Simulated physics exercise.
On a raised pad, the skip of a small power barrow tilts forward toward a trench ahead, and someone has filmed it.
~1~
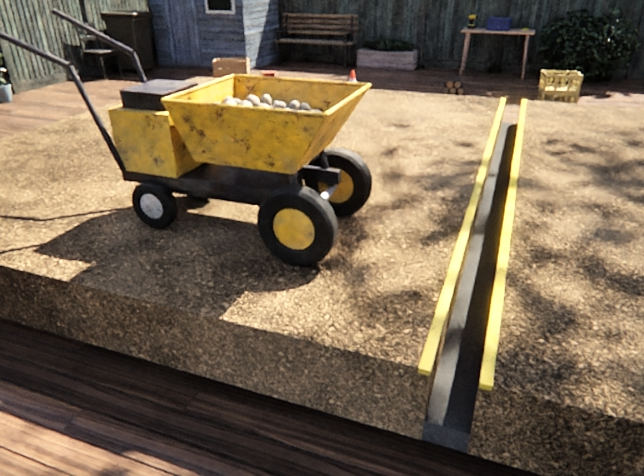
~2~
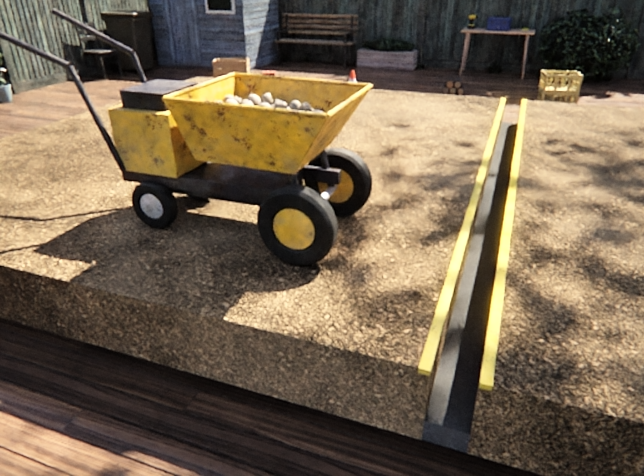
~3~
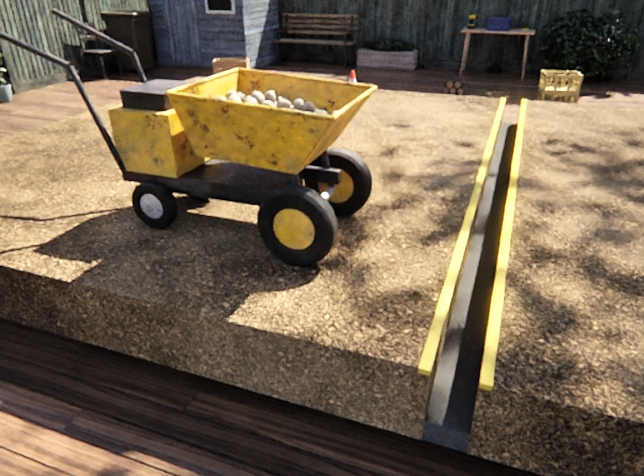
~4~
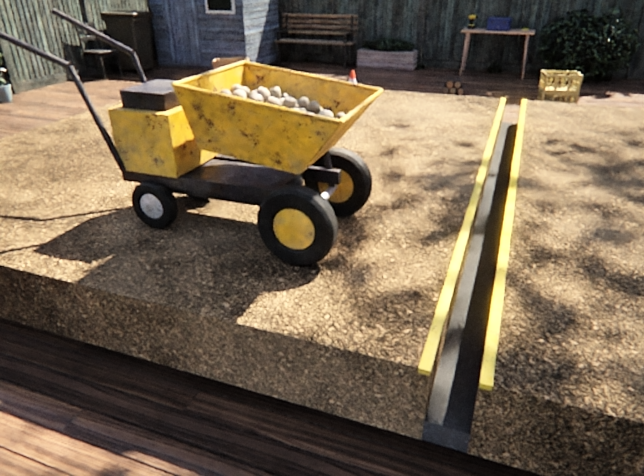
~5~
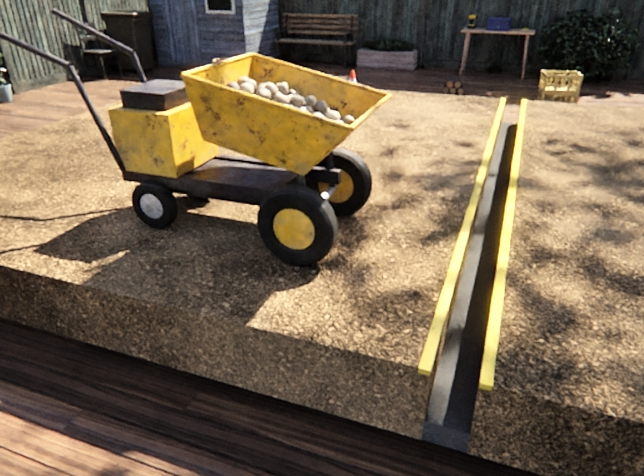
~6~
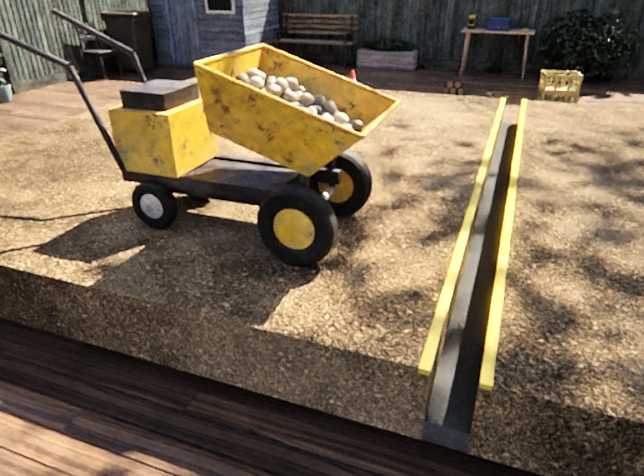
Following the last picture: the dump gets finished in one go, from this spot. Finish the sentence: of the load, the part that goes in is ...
The majority.
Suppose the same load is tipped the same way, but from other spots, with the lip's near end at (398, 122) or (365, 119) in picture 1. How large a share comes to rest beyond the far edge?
80 % and 40 %.
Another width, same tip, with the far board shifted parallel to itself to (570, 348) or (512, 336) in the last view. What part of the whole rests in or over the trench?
The first try comes to close to 80 per cent, the next to 80 per cent.
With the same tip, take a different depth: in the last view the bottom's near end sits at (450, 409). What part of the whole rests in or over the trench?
Something close to 60 per cent.
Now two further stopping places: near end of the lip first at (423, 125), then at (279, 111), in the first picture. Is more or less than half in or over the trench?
Spot 1 gives the minor portion, spot 2 gives the minor portion.
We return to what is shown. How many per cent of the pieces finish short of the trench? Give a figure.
About 25 %.
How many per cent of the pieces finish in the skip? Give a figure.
Share in the skip: Around 0 %.
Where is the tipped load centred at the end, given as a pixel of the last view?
(472, 279).
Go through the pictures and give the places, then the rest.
The first picture shows lip of the skip (325, 116), level; top of the load (262, 111), river pebbles; first edge of the trench (439, 320); far edge (493, 332), the trench under half as wide as the skip, and about as deep as wide.
The second picture shows lip of the skip (327, 116), level; top of the load (263, 110).
The third picture shows lip of the skip (332, 119), tipped barely; top of the load (250, 105).
The fourth picture shows lip of the skip (340, 123), tipped a little; top of the load (257, 109).
The fifth picture shows lip of the skip (350, 129), tipped a little; top of the load (263, 104).
The sixth picture shows lip of the skip (362, 137), tipped clearly; top of the load (262, 94); first edge of the trench (439, 320); far edge (493, 332).
Just after the last frame, skip tipped steeply; every one in the skip.
A moment on, skip tipped right over; the larger part in the skip; about a tenth short of the trench; just a few in or heaped over the trench; just a few falling.
Further on, skip tipped right over; roughly a quarter in the skip; roughly a quarter short of the trench; roughly half in or heaped over the trench; about a tenth beyond it.
When it is over, skip tipped right over; roughly a quarter short of the trench; roughly two thirds in or heaped over the trench; about a tenth beyond it.
